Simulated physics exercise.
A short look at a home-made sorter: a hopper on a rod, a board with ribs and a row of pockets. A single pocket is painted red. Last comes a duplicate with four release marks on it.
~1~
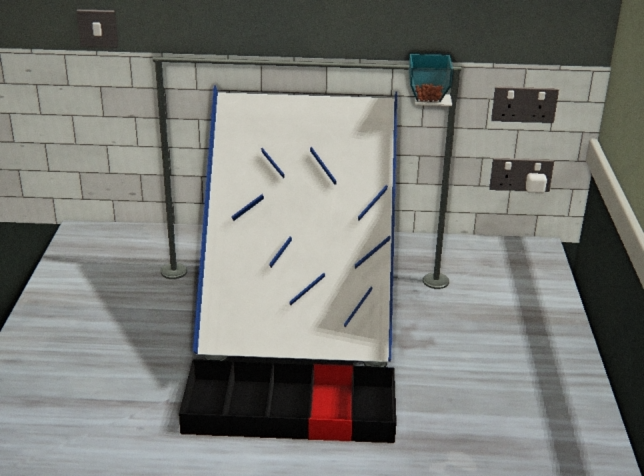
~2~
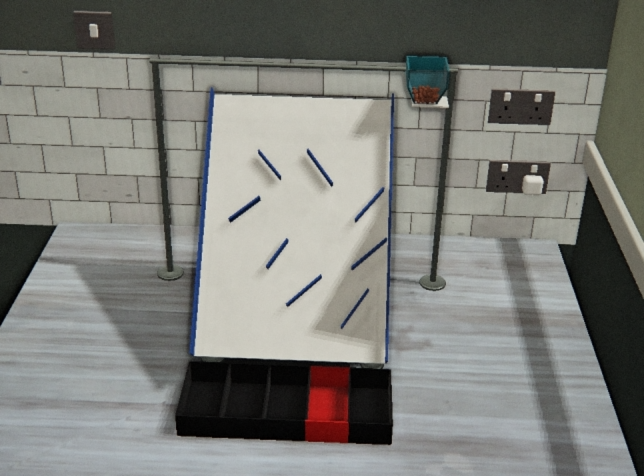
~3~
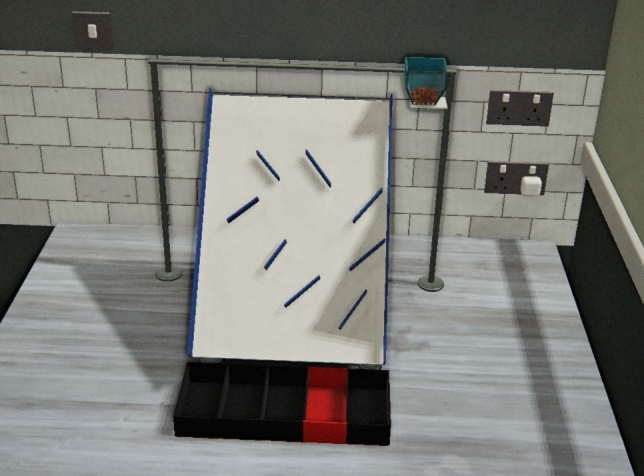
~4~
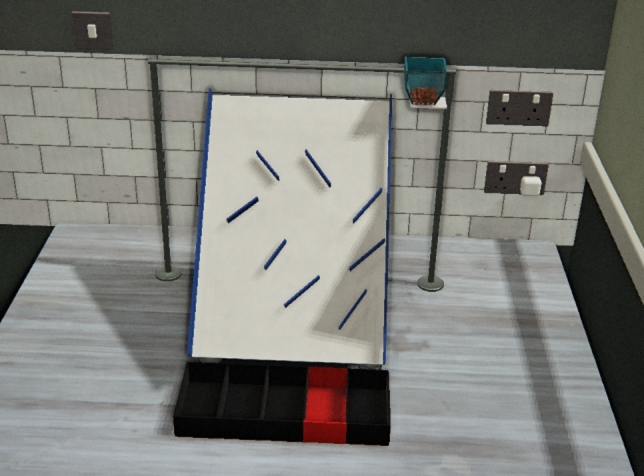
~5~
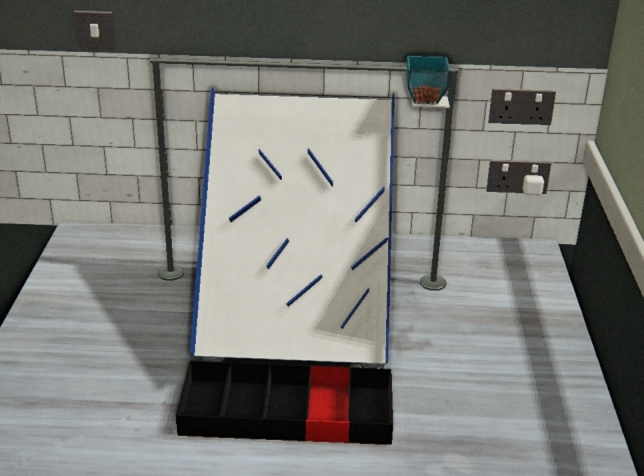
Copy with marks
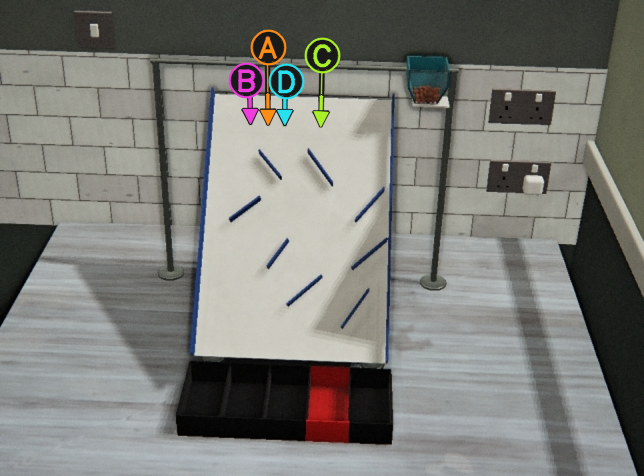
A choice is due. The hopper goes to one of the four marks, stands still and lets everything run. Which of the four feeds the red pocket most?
Mark C does it best.
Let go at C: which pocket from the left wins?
The fourth.
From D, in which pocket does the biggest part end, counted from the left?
The second from the left.
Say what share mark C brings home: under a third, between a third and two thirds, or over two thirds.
It is between a third and two thirds.
On the marked copy, mark A meets the board at (268, 119); mark B meets the board at (250, 118); mark C meets the board at (320, 120); mark D meets the board at (284, 119).
With A, a small part in the red pocket, nearly all in other pockets.
With B, a stray few in the red pocket, nearly all in other pockets.
With C, about two thirds in the red pocket, about a third in other pockets.
With D, a small part in the red pocket, nearly all in other pockets.
